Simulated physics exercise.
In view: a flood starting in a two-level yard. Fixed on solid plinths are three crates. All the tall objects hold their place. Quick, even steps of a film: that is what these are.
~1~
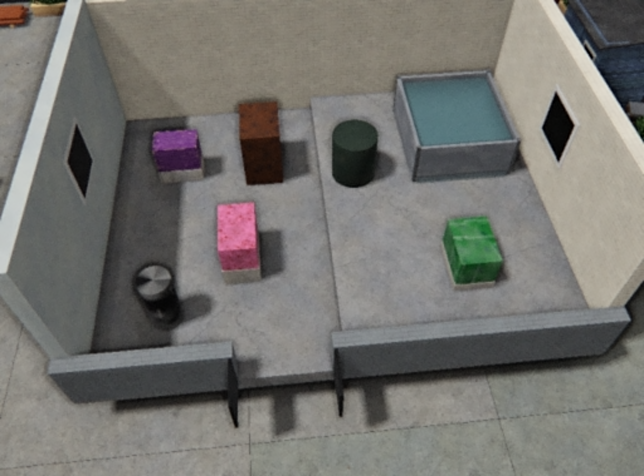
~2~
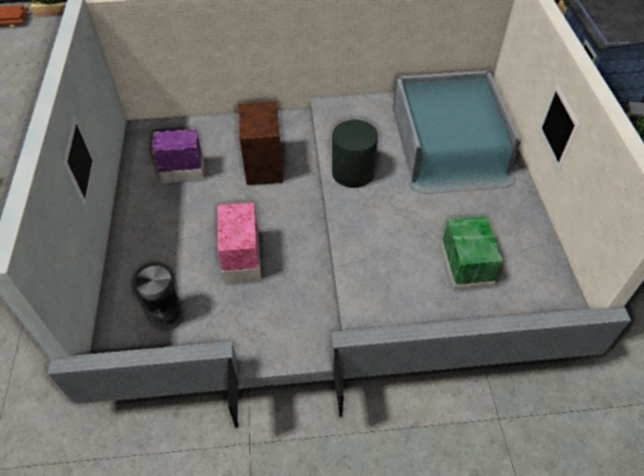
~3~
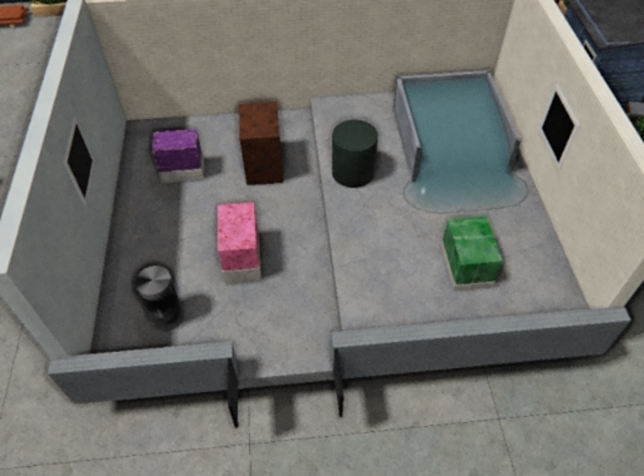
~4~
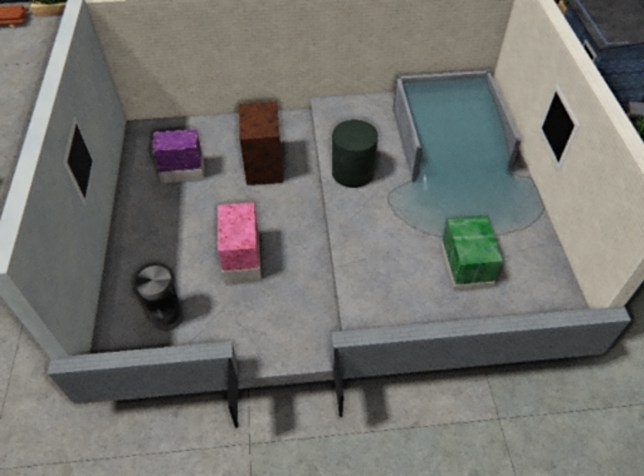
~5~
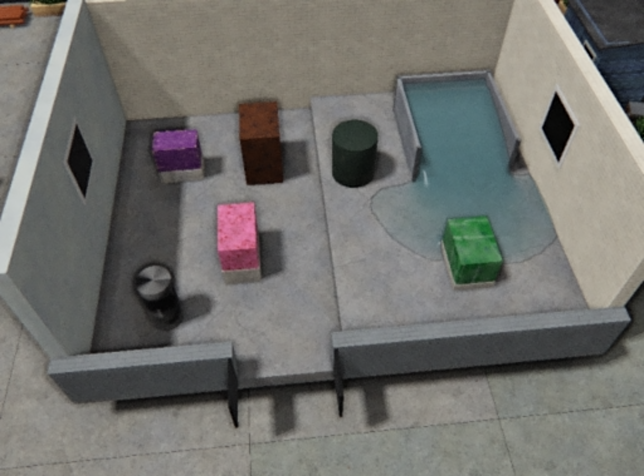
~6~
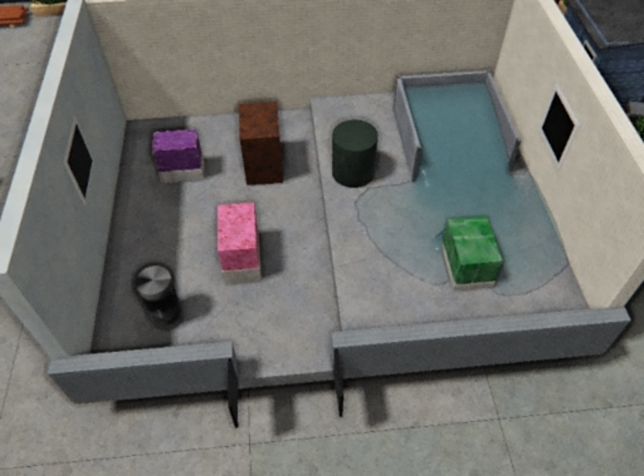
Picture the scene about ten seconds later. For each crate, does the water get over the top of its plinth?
The pink crate stays dry; the green crate gets wet; the purple crate stays dry.
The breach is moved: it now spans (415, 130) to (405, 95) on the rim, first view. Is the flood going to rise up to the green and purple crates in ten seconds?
First the green crate: It is left alone; then the purple crate: It is left alone.
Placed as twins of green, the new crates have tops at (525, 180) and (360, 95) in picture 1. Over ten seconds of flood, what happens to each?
I'd expect the first one gets submerged and the next one is left untouched.
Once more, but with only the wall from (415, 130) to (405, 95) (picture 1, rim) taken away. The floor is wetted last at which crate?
The purple-painted one, by my reading.
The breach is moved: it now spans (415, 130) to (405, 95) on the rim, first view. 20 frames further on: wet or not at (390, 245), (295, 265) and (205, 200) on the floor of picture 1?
Soaked / soaked / unwetted.
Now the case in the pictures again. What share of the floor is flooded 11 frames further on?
About 35 percent.
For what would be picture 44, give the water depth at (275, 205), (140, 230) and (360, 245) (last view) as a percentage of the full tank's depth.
The depths come to near 6, 12 and 8 per cent respectively.
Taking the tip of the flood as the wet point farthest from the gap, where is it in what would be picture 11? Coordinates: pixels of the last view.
About (365, 344).
A moment on, water covers 25 % of the floor; the pink crate not reached, the green crate water round its plinth, the purple crate not reached.
Next, water covers 35 % of the floor; the pink crate water round its plinth, the green crate water round its plinth, the purple crate not reached.
Then, water covers 50 % of the floor; the pink crate water round its plinth, the green crate water round its plinth, the purple crate not reached.
Later, water covers 75 % of the floor; the pink crate water round its plinth, the green crate water round its plinth, the purple crate water round its plinth.
In the end, water covers 95 % of the floor; the pink crate stayed above the water, the green crate was topped, the purple crate stayed above the water.
